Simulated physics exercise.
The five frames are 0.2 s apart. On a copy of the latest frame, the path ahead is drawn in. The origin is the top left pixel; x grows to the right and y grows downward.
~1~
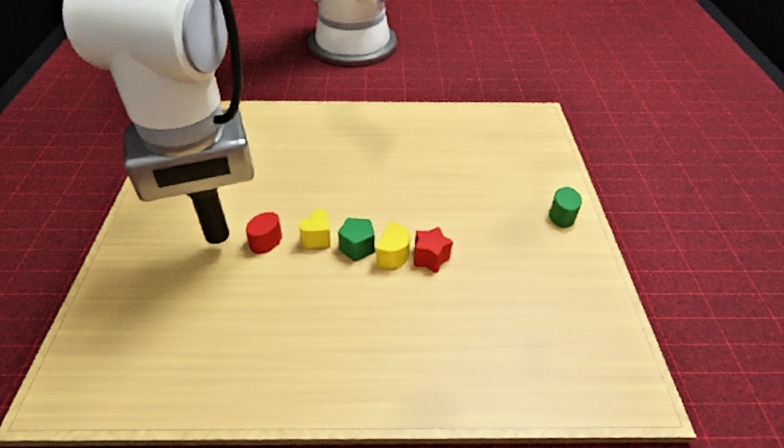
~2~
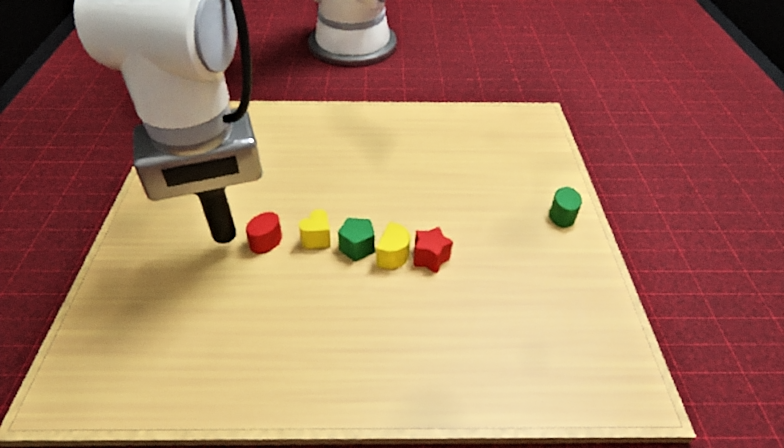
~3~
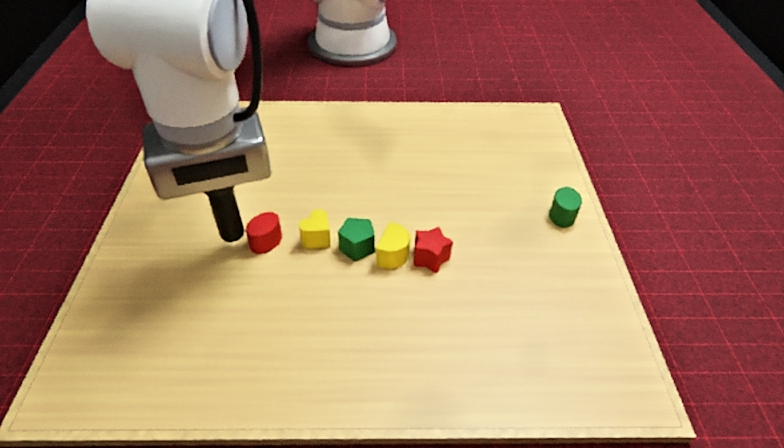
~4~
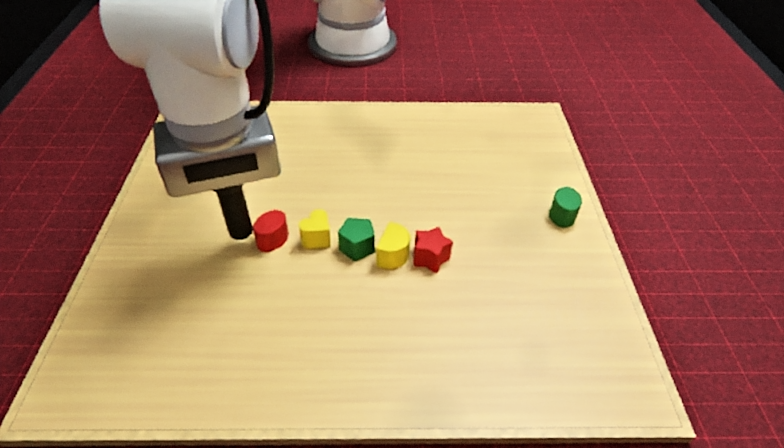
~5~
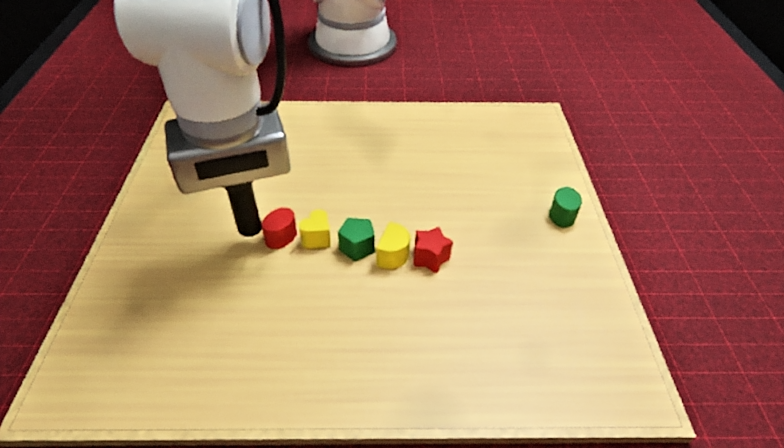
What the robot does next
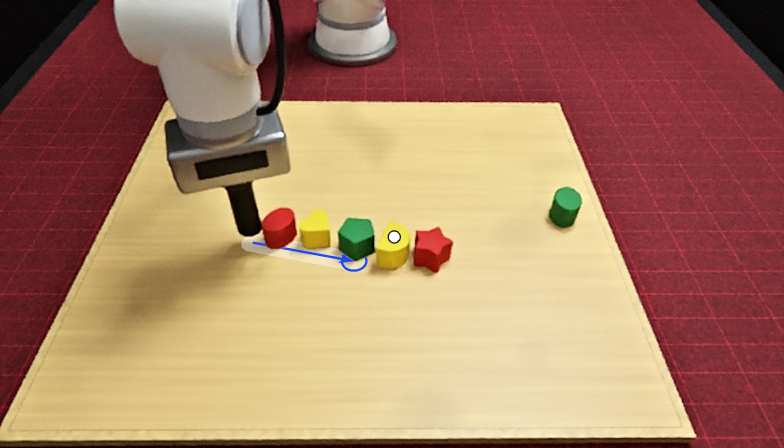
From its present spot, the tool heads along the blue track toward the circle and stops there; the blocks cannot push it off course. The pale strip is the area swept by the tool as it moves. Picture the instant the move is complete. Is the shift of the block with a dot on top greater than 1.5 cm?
No, that is not how it ends up.
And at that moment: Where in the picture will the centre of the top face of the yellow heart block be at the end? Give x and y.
Around (338, 216).
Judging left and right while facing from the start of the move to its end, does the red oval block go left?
Yes
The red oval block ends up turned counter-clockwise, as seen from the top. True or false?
It is true.
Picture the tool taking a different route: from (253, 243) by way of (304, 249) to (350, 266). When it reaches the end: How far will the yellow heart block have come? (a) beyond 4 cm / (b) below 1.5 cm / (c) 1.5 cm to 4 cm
The one that fits is c, 1.5 cm to 4 cm.
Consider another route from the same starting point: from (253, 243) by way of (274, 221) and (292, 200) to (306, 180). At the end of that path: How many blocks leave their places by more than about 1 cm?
Going by the path, one block will move.
The line goes from (253, 243) to (354, 261); the dot is on the yellow half-round block.
On the path given first. One third of the way, tool at (285, 236); red oval block at (302, 215), turned 65° anticlockwise; yellow heart block at (334, 218), turned 30° clockwise.
Two thirds of the way, tool at (320, 243); red oval block at (305, 214), turned 80° anticlockwise; yellow heart block at (338, 216), turned 40° clockwise; green pentagonal block at (360, 229).
At the end, tool at (354, 249); red oval block at (305, 214), turned 80° anticlockwise; yellow heart block at (338, 216), turned 40° clockwise; green pentagonal block at (370, 226); yellow half-round block at (399, 237).
